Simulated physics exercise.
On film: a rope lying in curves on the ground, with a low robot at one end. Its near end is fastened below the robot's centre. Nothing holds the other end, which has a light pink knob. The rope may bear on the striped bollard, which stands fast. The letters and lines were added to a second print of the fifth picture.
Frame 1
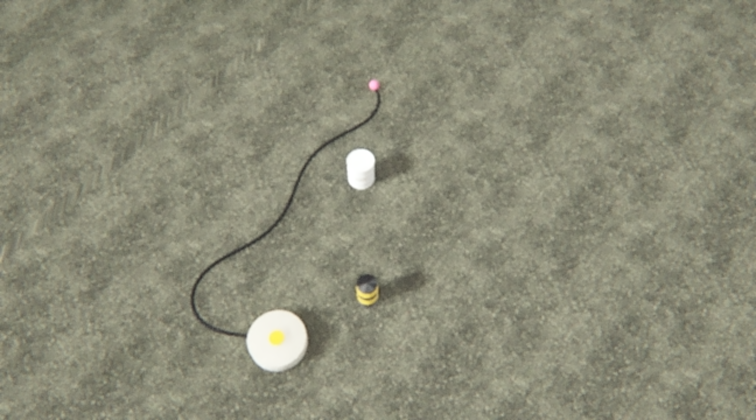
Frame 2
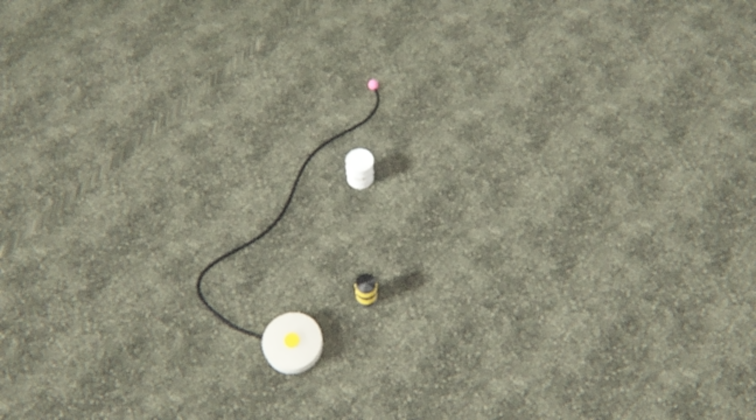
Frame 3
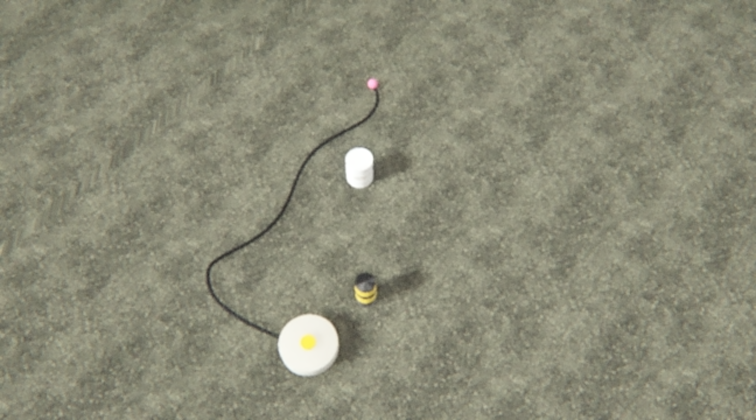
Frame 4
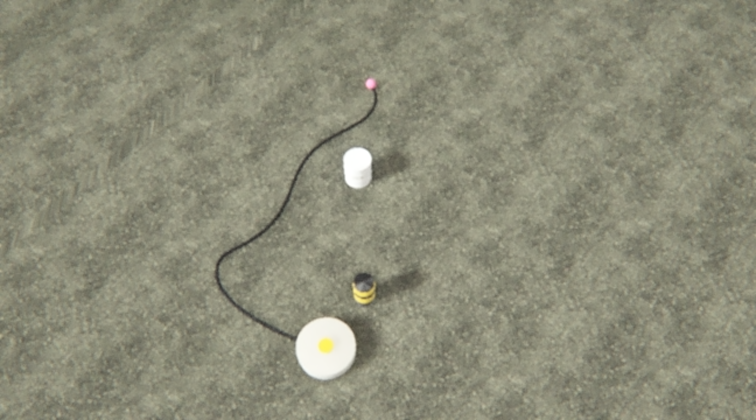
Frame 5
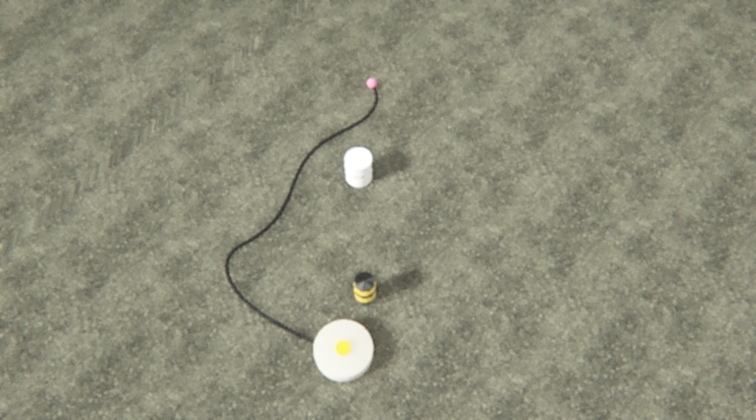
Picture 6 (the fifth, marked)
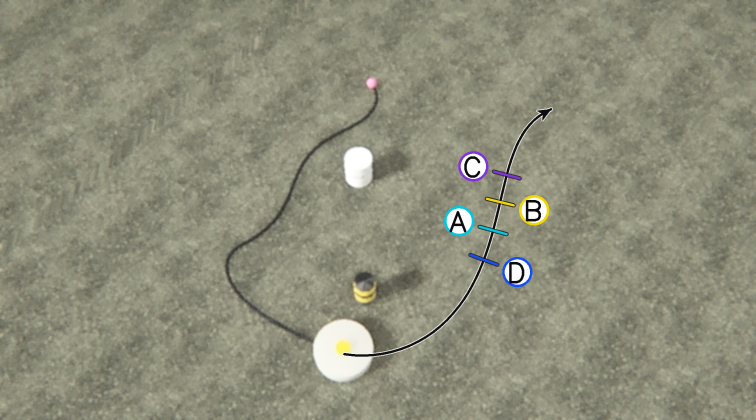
A stretch of mottled grey-green ground is seen from high above at a slant. A round white robot with a yellow centre sits near the bottom, a black rope curving from it up to a light pink knob, with a white keg and a small black-and-yellow striped bollard standing to the right of the rope. The robot slides steadily right, drawing the rope's lower bend after it while the knob end stays nearly still.
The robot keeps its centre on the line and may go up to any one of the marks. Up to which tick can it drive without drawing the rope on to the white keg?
It should halt at A.
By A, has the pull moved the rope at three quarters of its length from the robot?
By then, yes.
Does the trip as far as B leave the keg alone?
For that mark, no.
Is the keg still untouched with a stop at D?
Yes.
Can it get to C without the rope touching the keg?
No.
On the marked copy, A at (493, 231); B at (500, 202); C at (507, 175); D at (484, 260); the route from (344, 354) via (490, 241) to (551, 109).
Following A. Soon after the start, robot (423, 336), middle of the rope (276, 220), free end (372, 83).
Later, robot (474, 280), middle of the rope (301, 222), free end (372, 83).
In the end, robot (494, 226), middle of the rope (342, 249), free end (373, 86); only the bollard has been touched, if anything.
As for the rest, B brings the rope against the keg; C brings the rope against the keg; D is safe but short.
